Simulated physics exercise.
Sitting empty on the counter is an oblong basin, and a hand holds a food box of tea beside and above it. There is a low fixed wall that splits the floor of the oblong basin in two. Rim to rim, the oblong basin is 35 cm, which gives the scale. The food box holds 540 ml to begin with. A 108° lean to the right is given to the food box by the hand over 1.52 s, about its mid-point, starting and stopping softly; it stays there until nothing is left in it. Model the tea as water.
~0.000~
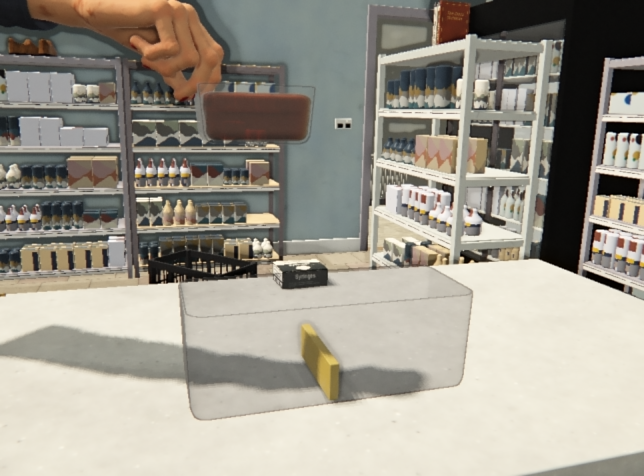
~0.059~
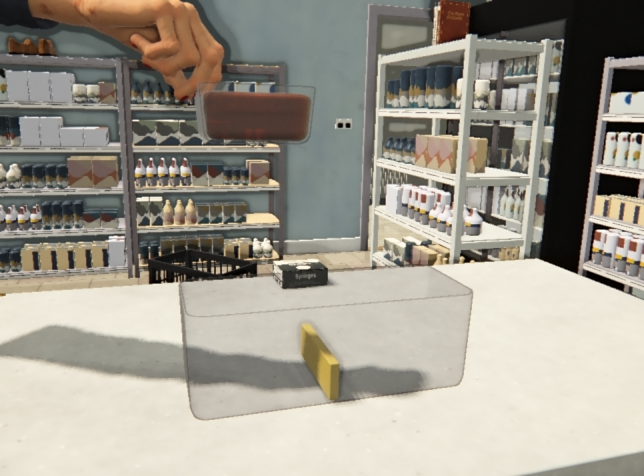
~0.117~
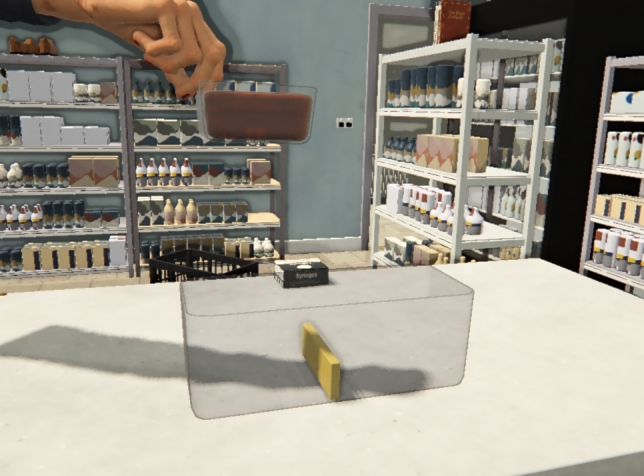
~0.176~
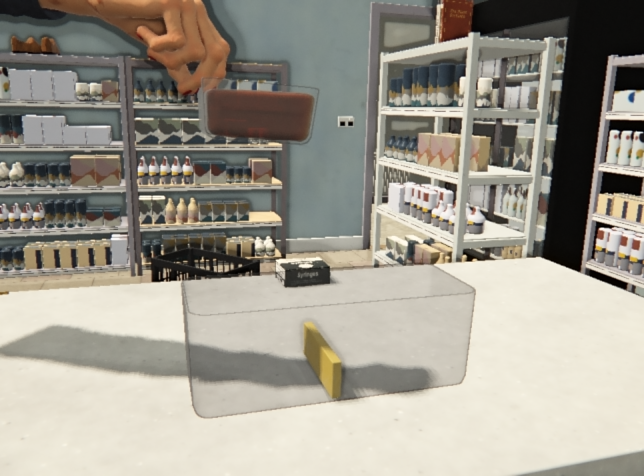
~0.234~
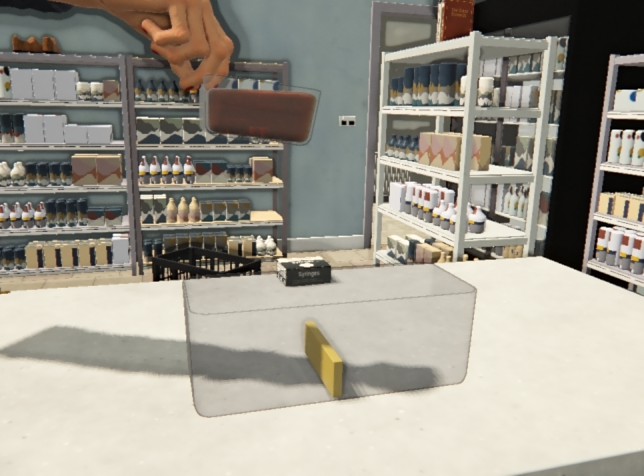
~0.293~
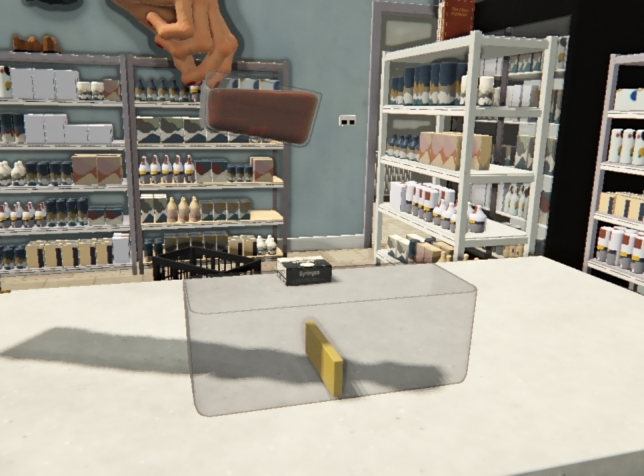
We see a hand holding a translucent box of reddish-brown liquid above an empty clear basin on a white counter, with stocked shelves behind; the box stays level at first, then the hand tilts it slightly to the right.
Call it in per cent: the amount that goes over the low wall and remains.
I would put it at about 84 per cent.
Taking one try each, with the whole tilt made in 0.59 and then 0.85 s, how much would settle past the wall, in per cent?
80 in a hundred, followed by 80 in a hundred.
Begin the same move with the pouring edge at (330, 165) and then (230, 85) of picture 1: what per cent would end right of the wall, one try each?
Some 95 and 20 per cent, in that order.
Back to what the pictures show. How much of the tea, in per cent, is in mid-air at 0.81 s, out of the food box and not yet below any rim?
It comes to roughly 40 per cent.
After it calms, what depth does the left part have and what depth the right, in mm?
Some 4 mm on the left and some 20 mm on the right.
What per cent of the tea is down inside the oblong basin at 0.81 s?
I reckon close to 18 percent of it.
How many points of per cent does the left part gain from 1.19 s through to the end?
I'd put it near 10 percent.
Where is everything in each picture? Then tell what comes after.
The first picture shows tilt 0°; pouring edge (306, 90); surface from (199, 94) to (302, 97); the oblong basin's rim runs from (182, 299) to (450, 279); the wall's top is at (319, 344).
The second picture shows tilt 0°; pouring edge (306, 91); surface from (199, 94) to (303, 97).
The third picture shows tilt 2°; pouring edge (307, 91); surface from (201, 93) to (304, 97).
The fourth picture shows tilt 4°; pouring edge (309, 92); surface from (202, 92) to (306, 96).
The fifth picture shows tilt 6°; pouring edge (311, 94); surface from (204, 91) to (308, 96).
The sixth picture shows tilt 10°; pouring edge (312, 97); surface from (205, 91) to (309, 96).
By 0.81 s the tilt is 60° and 43 per cent is still to pour, 1 is left of the wall and 17 right of it.
By 1.19 s the tilt is 96° and 7 per cent is still to pour, 4 is left of the wall and 79 right of it.
By 1.59 s the tilt is 108° and 0 per cent is still to pour, 13 is left of the wall and 84 right of it.
By 2.02 s the tilt is 108° and 0 per cent is still to pour, 13 is left of the wall and 84 right of it.
At rest 13 per cent lies left of the wall, 84 right of it and 3 outside.
